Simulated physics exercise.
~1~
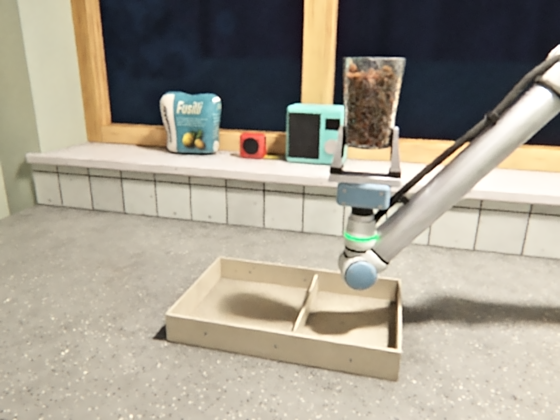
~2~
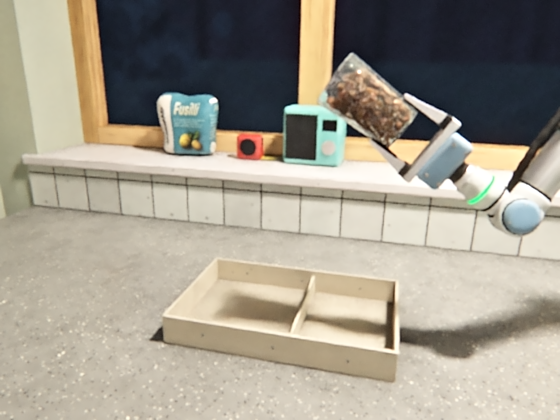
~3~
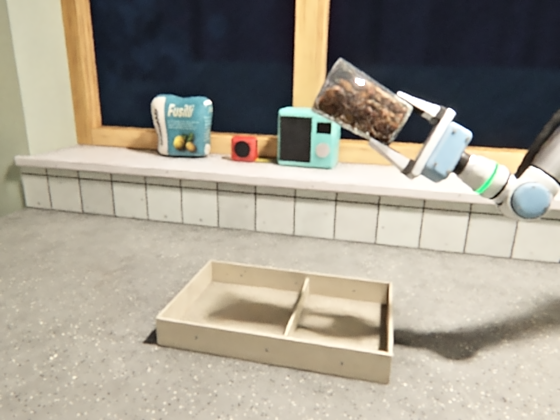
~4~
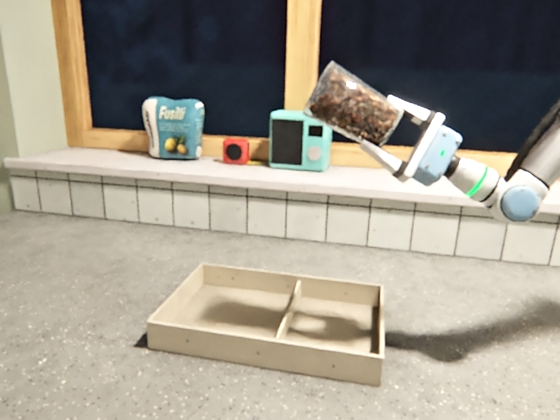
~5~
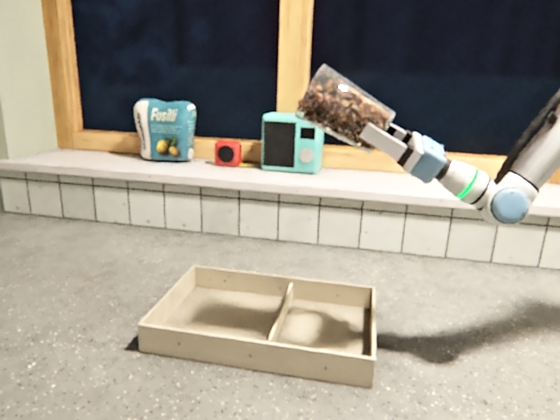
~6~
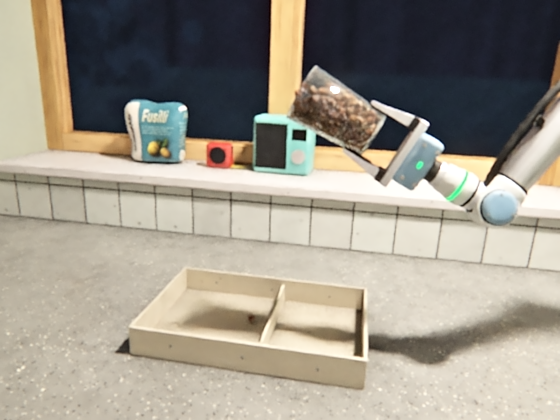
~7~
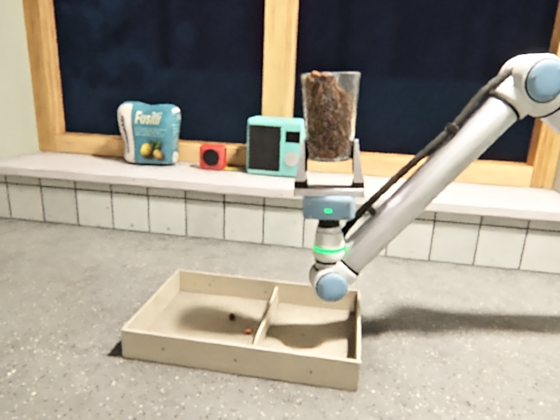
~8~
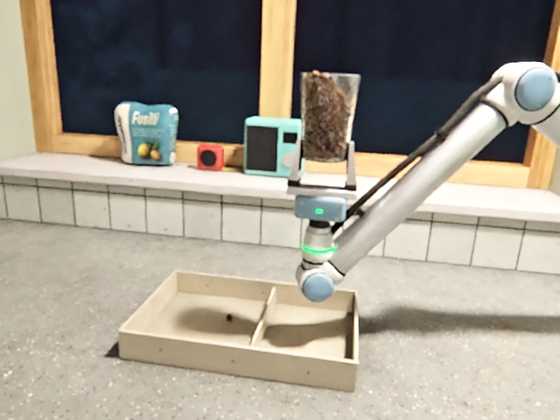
A grey robot arm with blue joints holds a clear cup of brown pellets above a speckled grey tabletop, seen from slightly above and in front of a dark, wood-framed window. A blue-green Fusilli bag, a small red box and a teal appliance stand on the sill, and a shallow beige tray with two compartments sits below. The arm swings right and tips the cup leftward over the tray. It holds the lean, the cup turning in its grip, while nearly everything stays inside. The cup then returns upright, still full, with a couple of pellets left in the tray's left compartment.
